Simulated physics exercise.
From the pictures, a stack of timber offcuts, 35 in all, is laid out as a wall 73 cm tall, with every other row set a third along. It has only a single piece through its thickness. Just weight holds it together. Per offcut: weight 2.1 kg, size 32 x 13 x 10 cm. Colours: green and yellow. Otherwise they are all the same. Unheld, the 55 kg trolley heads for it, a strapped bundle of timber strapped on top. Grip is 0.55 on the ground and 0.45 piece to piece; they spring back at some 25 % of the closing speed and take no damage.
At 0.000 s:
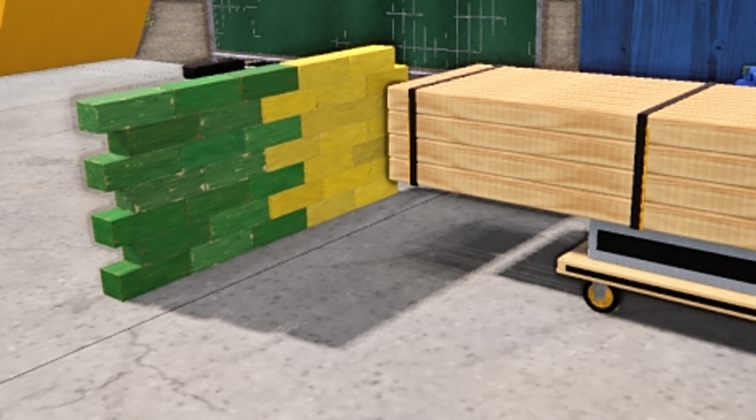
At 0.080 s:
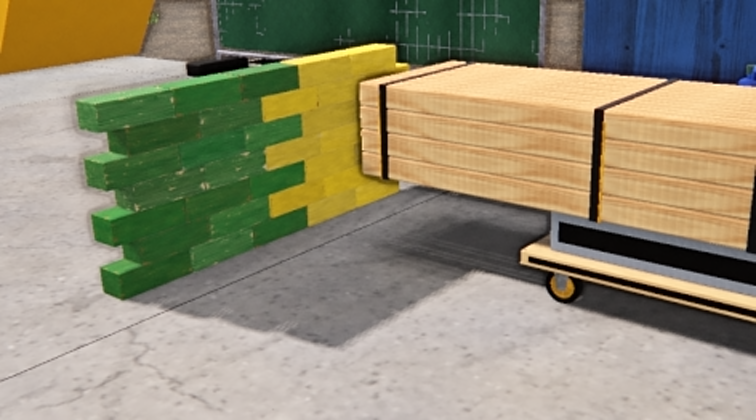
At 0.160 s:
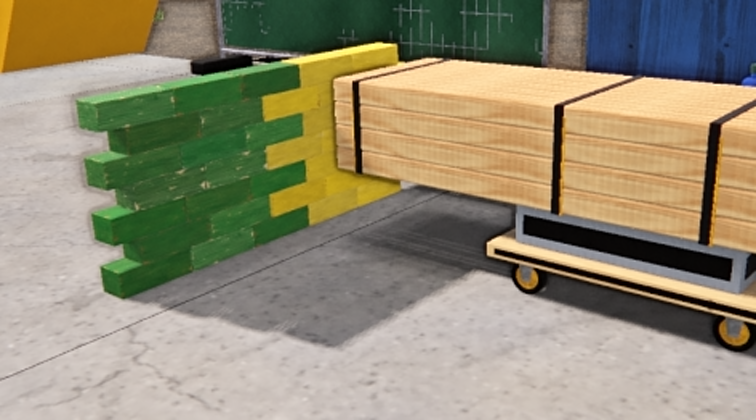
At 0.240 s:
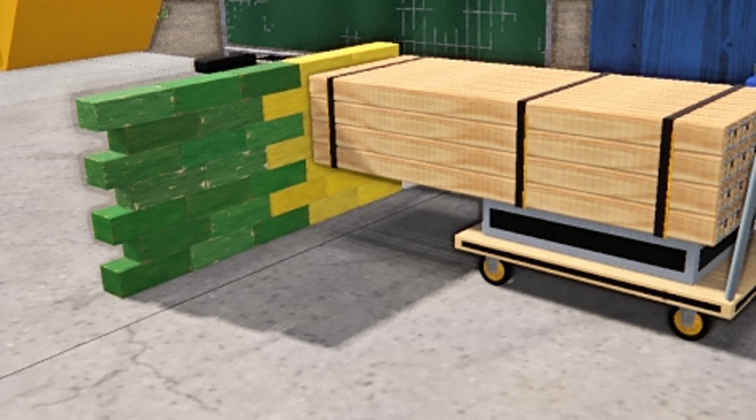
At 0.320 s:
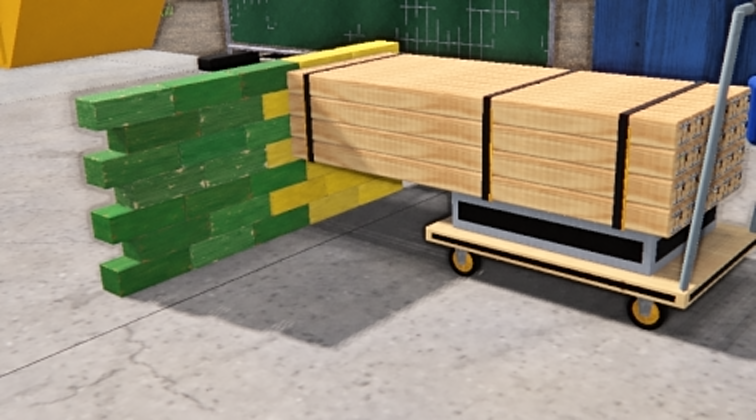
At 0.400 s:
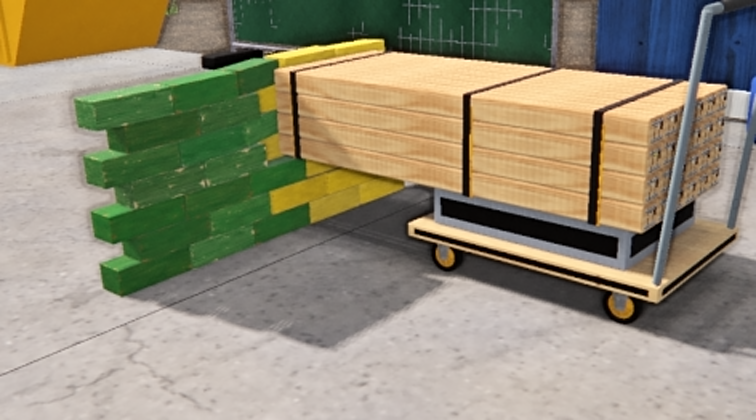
A trolley carrying a long, strapped stack of pale planks rolled left toward a staggered wall of green and yellow wooden blocks, then the load met the wall and pushed a little farther in.
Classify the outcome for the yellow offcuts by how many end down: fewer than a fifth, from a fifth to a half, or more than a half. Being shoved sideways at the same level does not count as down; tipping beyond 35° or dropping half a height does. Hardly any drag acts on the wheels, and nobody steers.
It is more than a half.
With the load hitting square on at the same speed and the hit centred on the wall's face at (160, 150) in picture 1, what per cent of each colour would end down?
The green ones would be 70 per cent down and the yellow ones 10 per cent.
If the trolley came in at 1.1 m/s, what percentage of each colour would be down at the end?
Then green 50, yellow 100 per cent.
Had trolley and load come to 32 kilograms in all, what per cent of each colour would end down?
You'd get green 20 and yellow 90 percent.
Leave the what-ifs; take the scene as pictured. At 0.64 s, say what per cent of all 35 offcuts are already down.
35 %.
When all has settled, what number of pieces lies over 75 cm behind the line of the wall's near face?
Estimate: Roughly 6 of them.
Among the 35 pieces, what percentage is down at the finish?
Roughly 55 percent.
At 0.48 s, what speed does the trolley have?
Something like 0.9 m/s, I'd say.
By 0.48 s, load 17 cm past the wall's line, still rolling; none of the 17 yellow offcuts down (0 of 35 in all colours); top yellow offcut tilted 13°.
By 0.64 s, load 30 cm past the wall's line, still rolling; 10 of the 17 yellow offcuts down (12 of 35 in all colours); top yellow offcut tilted 34°, 21 cm lower.
By 0.88 s, load 49 cm past the wall's line, still rolling; 12 of the 17 yellow offcuts down (16 of 35 in all colours); top yellow offcut tilted 74°, 58 cm lower.
By 1.52 s, load 87 cm past the wall's line, still rolling; 12 of the 17 yellow offcuts down (16 of 35 in all colours); top yellow offcut upside down.
When it is over (3.2 s), load 88 cm past the wall's line, stopped; 15 of the 17 yellow offcuts down (19 of 35 in all colours); top yellow offcut upside down; top green offcut unmoved. That is 88 per cent. In pixels of the last frame, middles, top yellow offcut near (206, 145), top green offcut near (126, 107).
